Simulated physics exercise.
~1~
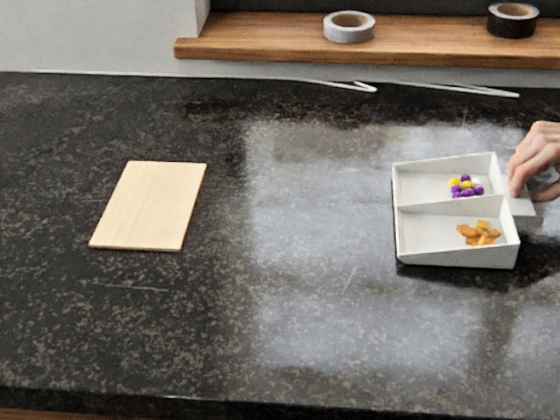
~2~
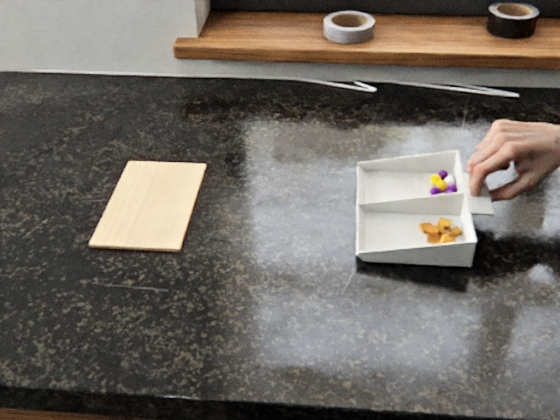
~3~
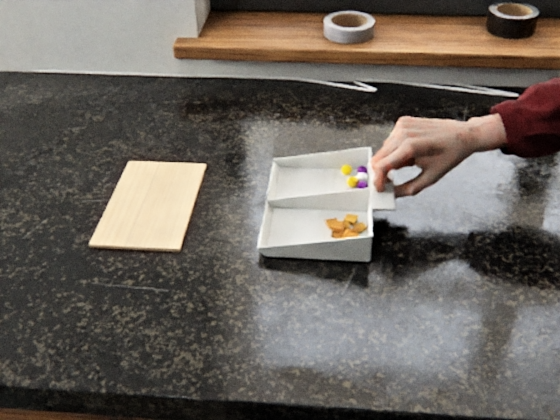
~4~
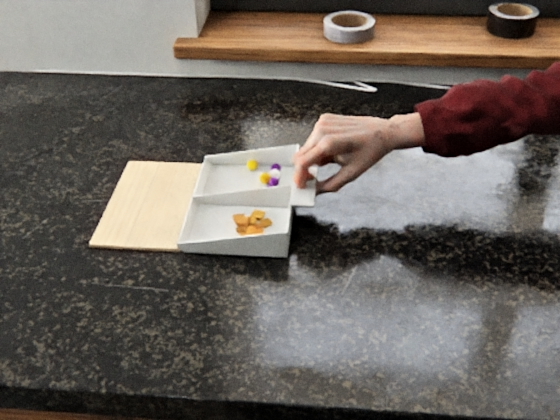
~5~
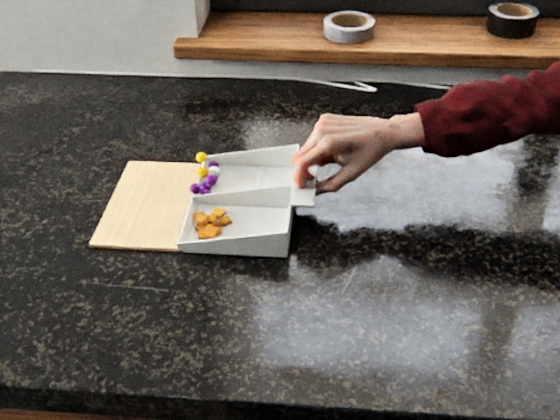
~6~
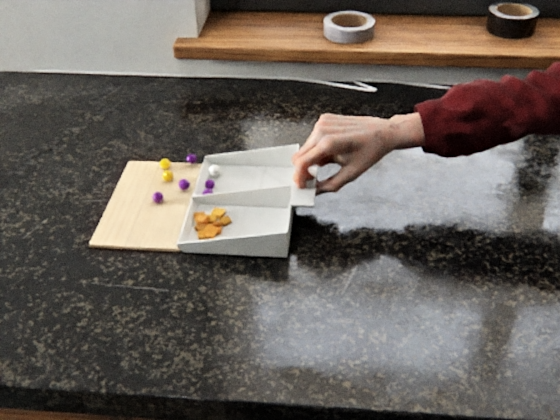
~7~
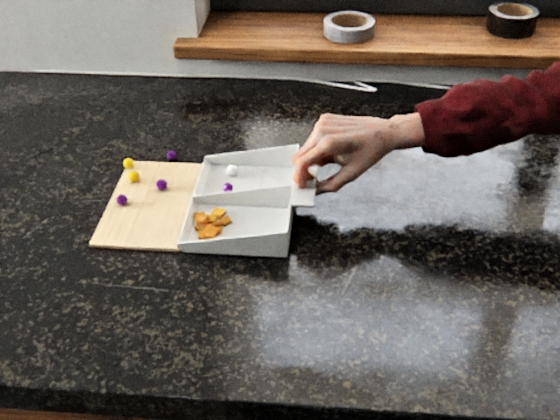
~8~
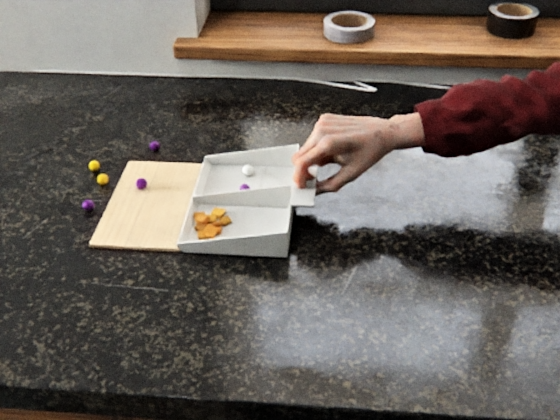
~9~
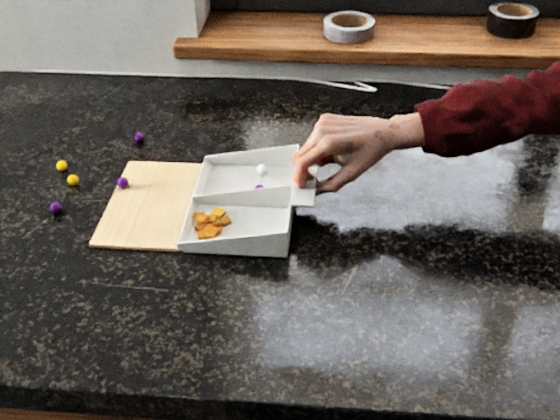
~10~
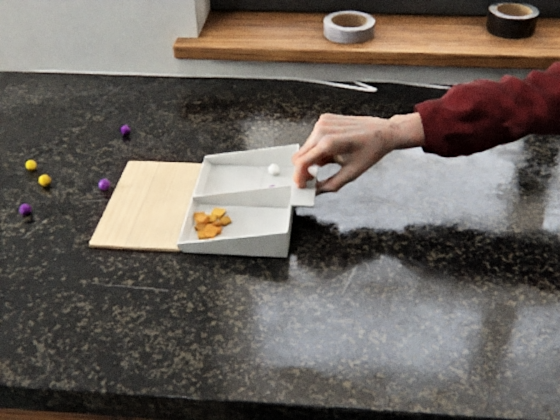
A tray slides left, stops at a board, and most purple and yellow balls roll out.
